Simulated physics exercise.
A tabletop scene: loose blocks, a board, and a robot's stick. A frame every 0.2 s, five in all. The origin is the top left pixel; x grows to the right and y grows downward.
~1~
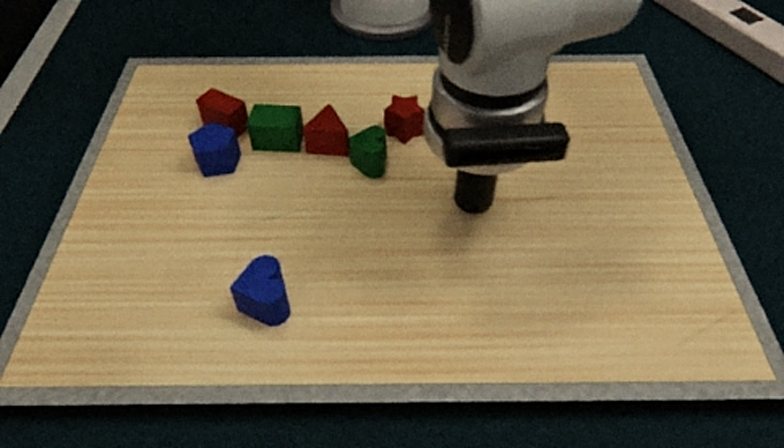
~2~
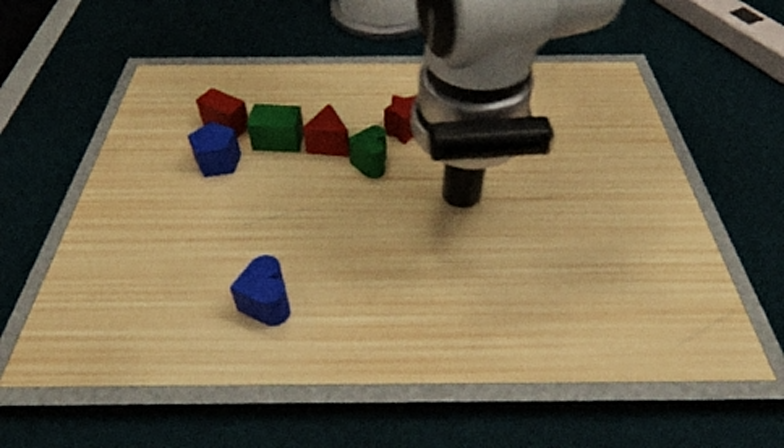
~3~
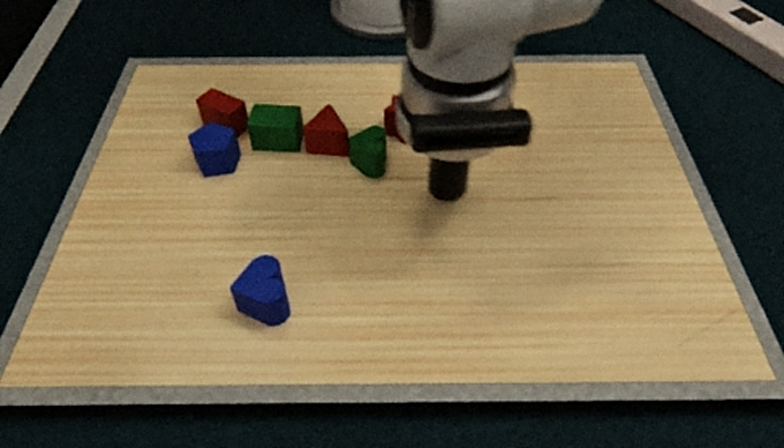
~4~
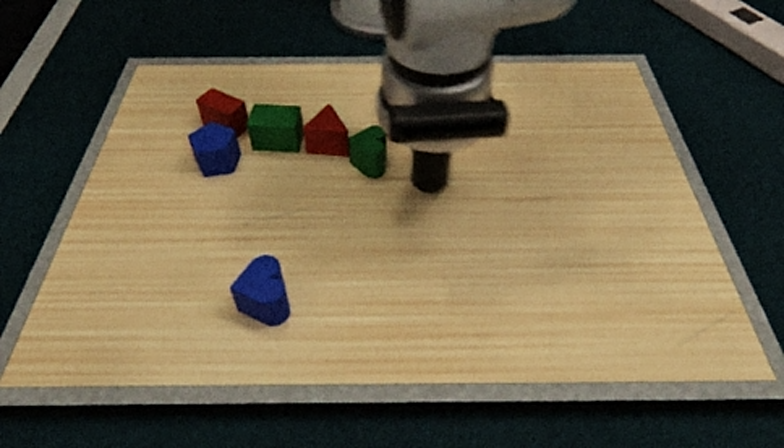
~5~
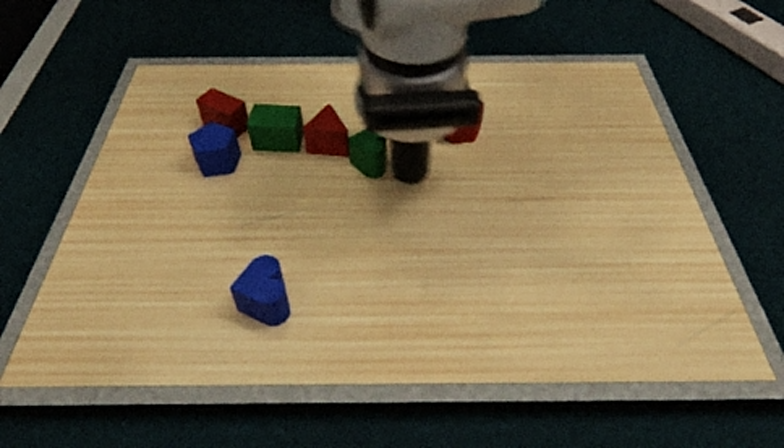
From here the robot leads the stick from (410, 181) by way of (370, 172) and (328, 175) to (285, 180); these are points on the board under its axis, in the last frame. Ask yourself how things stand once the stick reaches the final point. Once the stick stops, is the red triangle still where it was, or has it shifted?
It will end up elsewhere.
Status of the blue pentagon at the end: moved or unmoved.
Left where it is.
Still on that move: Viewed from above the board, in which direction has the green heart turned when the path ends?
It swings round clockwise.
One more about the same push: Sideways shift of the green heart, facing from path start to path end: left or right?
Facing from start to end, it shifts right.
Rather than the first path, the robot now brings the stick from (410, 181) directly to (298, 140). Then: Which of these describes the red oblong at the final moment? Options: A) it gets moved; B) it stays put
Option A.
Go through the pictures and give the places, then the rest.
In the first picture, stick tip at (473, 200); block tops, blue pentagon at (211, 136); green oblong at (274, 115); red triangle at (327, 120); green heart at (370, 138).
In the second picture, stick at (462, 194); blocks unchanged.
In the third picture, stick at (447, 188); blocks unchanged.
In the fourth picture, stick at (430, 180); blocks unchanged.
In the fifth picture, stick at (410, 171); blue pentagon at (211, 136); green oblong at (274, 115); red triangle at (327, 120); green heart at (370, 138).
The first path, step by step. One third of the way, stick at (369, 162); red triangle at (317, 112), turned 20° anticlockwise; green heart at (348, 129), turned 40° clockwise.
Two thirds of the way, stick at (326, 166); red triangle at (316, 109), turned 35° anticlockwise; green heart at (335, 127), turned 80° clockwise.
At the end, stick at (283, 170); blue pentagon in place; green oblong in place; red triangle at (316, 109), turned 35° anticlockwise; green heart at (335, 127), turned 80° clockwise.
